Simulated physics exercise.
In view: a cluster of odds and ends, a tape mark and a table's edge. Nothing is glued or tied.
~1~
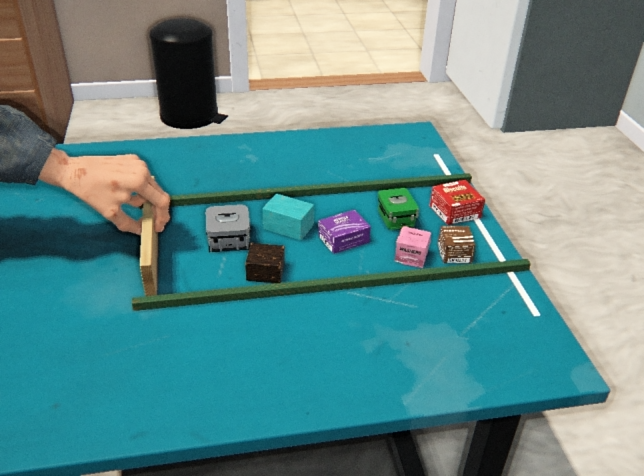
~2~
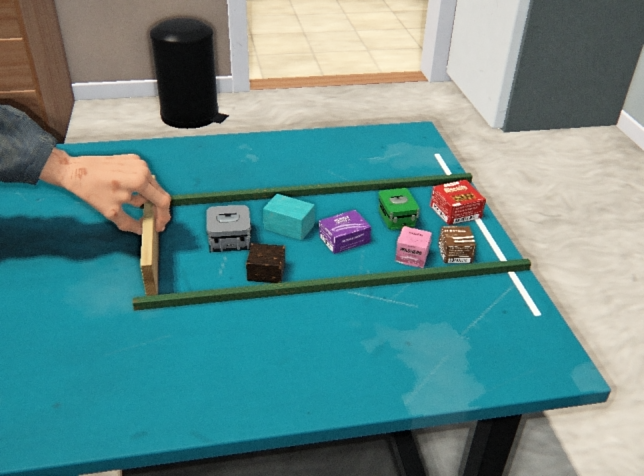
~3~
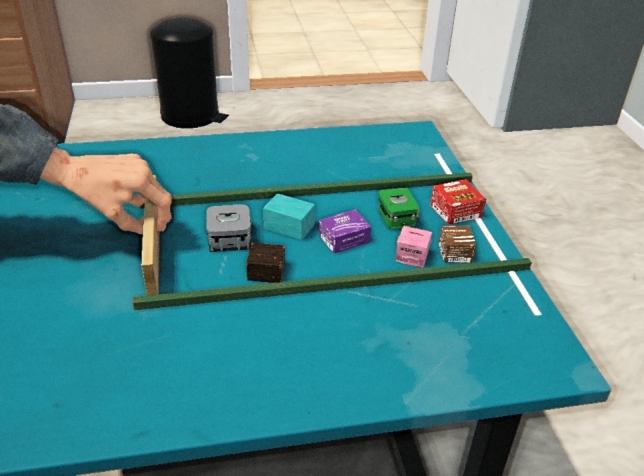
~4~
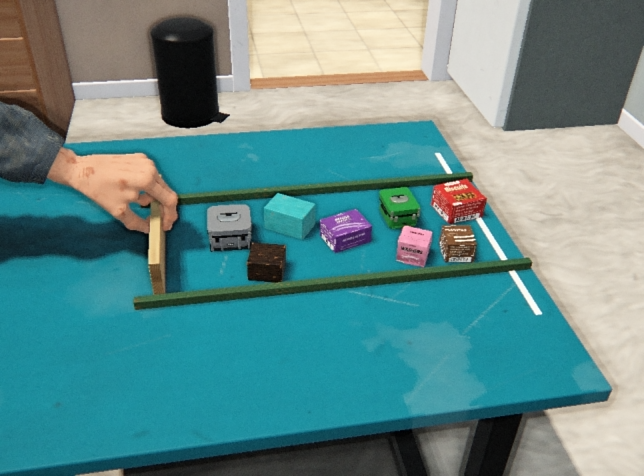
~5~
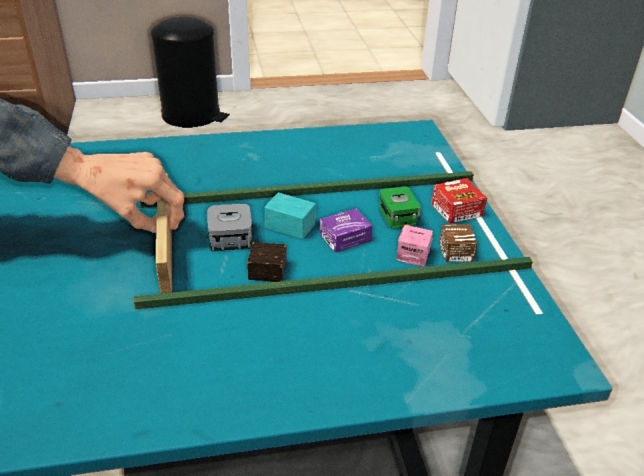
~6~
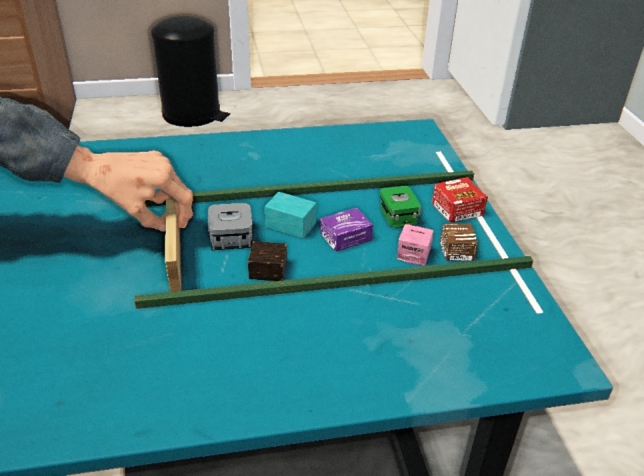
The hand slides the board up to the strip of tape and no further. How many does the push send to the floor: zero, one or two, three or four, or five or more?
As it turns out, the number that fall off is five or more.
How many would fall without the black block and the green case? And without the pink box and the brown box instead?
Fallen: 4, and 4 in the other try.
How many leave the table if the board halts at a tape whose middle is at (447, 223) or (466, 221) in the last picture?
Try by try, 3 and 6.
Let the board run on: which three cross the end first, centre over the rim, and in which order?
In order: The red box, the green case, the brown box.
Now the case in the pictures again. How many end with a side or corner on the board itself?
In contact: 2.
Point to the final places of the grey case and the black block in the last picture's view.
About (497, 203), and the other about (515, 235).
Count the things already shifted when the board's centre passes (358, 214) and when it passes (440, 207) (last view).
8 and 8.
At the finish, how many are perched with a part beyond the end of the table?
The number is 2.
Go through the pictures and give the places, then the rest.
Red box (457, 203); brown box (456, 245); green case (397, 209); board (150, 234); tape (479, 222), in the first frame.
Brown box (457, 244); board (151, 233), in the second frame.
Green case (398, 209); black block (266, 263), in the third frame.
Red box (458, 201); turquoise block (290, 216), in the fourth frame.
Brown box (458, 243); purple box (346, 230), in the fifth frame.
Red box (459, 200); brown box (459, 242); green case (399, 207); board (173, 230); tape (481, 219), in the sixth frame.
Soon after, none off yet; red box at rest near (459, 200); brown box at rest near (459, 242); green case at rest near (399, 207).
After that, none off yet; red box displaced a little near (469, 199); brown box displaced about its own width near (484, 242); green case displaced about its own width near (437, 203).
And then, one off so far; red box off the edge near (504, 443); brown box tilting well over near (534, 243); green case tilting well over near (512, 214).
In the end, the number that fall off is five or more; gone, turquoise block, purple box, pink box, green case, brown box and red box.
